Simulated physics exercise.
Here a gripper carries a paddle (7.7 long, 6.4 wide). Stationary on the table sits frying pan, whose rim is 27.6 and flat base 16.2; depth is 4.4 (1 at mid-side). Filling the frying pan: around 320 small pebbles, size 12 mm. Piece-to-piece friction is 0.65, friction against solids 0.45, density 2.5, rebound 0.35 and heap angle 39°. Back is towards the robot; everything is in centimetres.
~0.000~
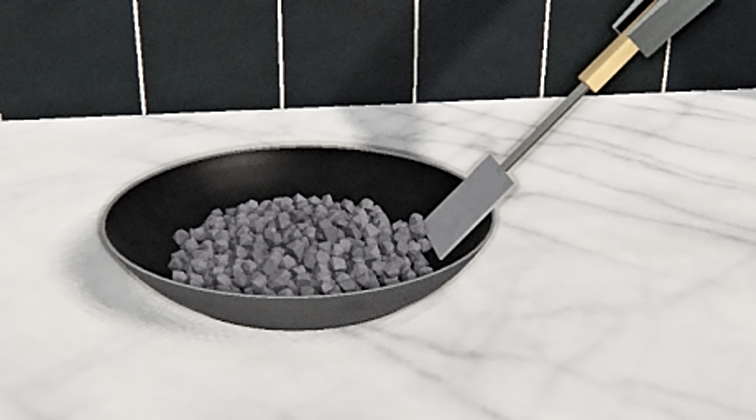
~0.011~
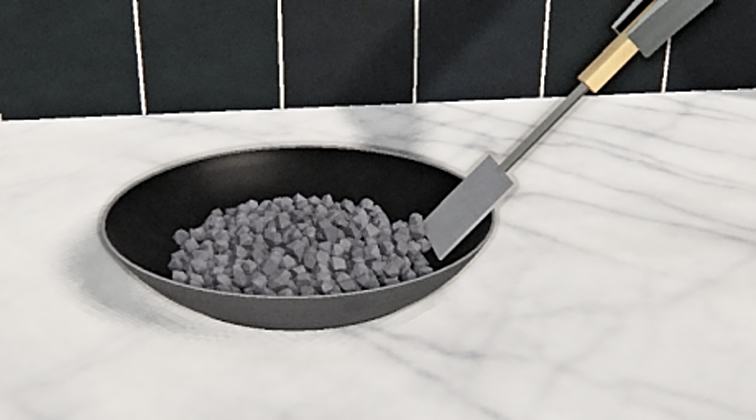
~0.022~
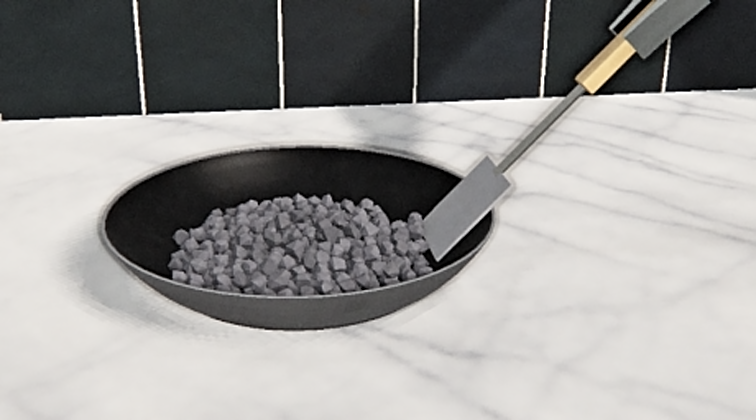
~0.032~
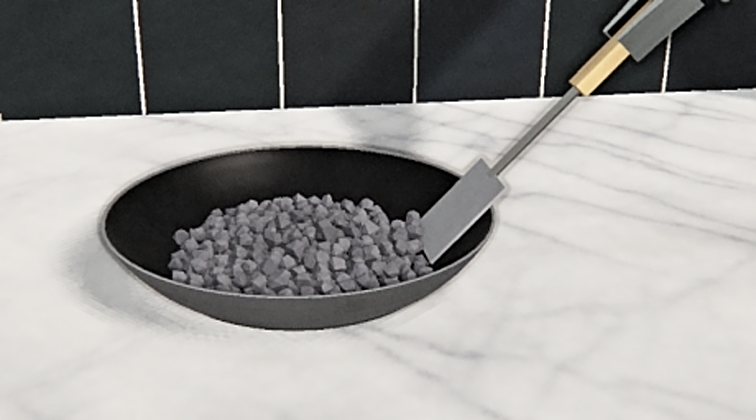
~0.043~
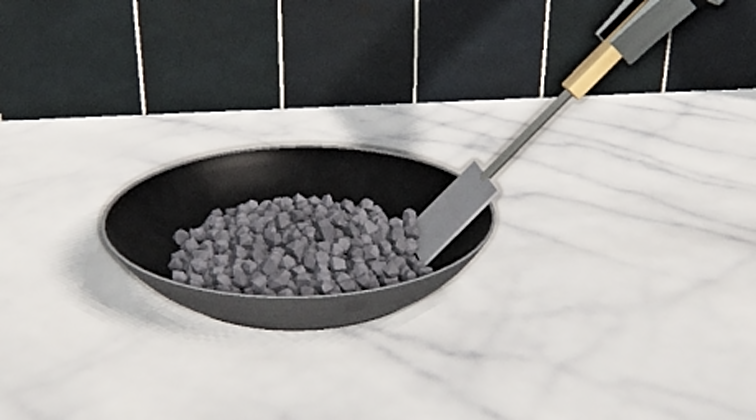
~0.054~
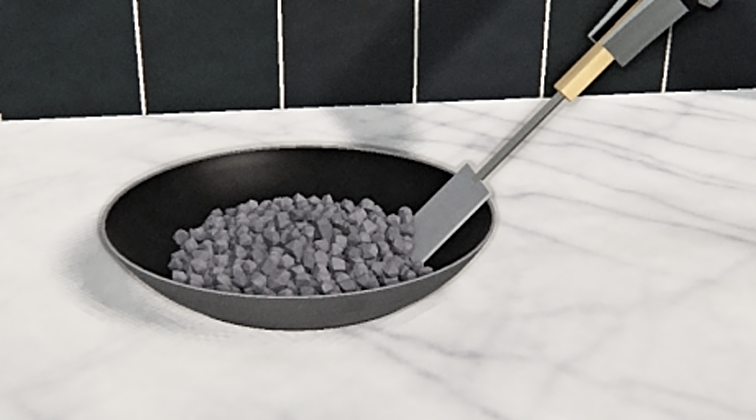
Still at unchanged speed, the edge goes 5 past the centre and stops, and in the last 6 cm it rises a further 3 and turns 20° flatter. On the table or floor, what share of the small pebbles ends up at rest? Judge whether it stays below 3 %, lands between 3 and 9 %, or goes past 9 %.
It stays below 3 %.
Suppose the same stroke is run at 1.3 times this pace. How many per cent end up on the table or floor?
I'd put it at about 0 per cent.
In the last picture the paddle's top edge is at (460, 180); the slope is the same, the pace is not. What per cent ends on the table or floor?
Near 0 in a hundred.
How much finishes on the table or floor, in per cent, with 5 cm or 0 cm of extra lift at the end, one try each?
0 and 0 %.
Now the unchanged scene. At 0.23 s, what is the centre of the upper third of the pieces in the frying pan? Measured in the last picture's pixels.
The middle sits at approx. (215, 237).
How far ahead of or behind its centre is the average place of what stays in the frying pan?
Ahead, by around 4.0 cm.
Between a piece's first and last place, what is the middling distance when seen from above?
About 4 cm.
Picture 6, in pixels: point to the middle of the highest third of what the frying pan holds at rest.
The middle lies somewhere around (187, 236).
By 0.14 s, sloping 46°, highest piece 4 above the table; 319 in the frying pan.
By 0.23 s, sloping 37°, highest piece 4 above the table; 319 in the frying pan.
By 0.48 s, sloping 26°, highest piece 5 above the table; 319 in the frying pan.
By 1.53 s, sloping 26°, highest piece 5 above the table; 319 in the frying pan.
Final count, 319 in the frying pan. That is 0 % on the table or floor.
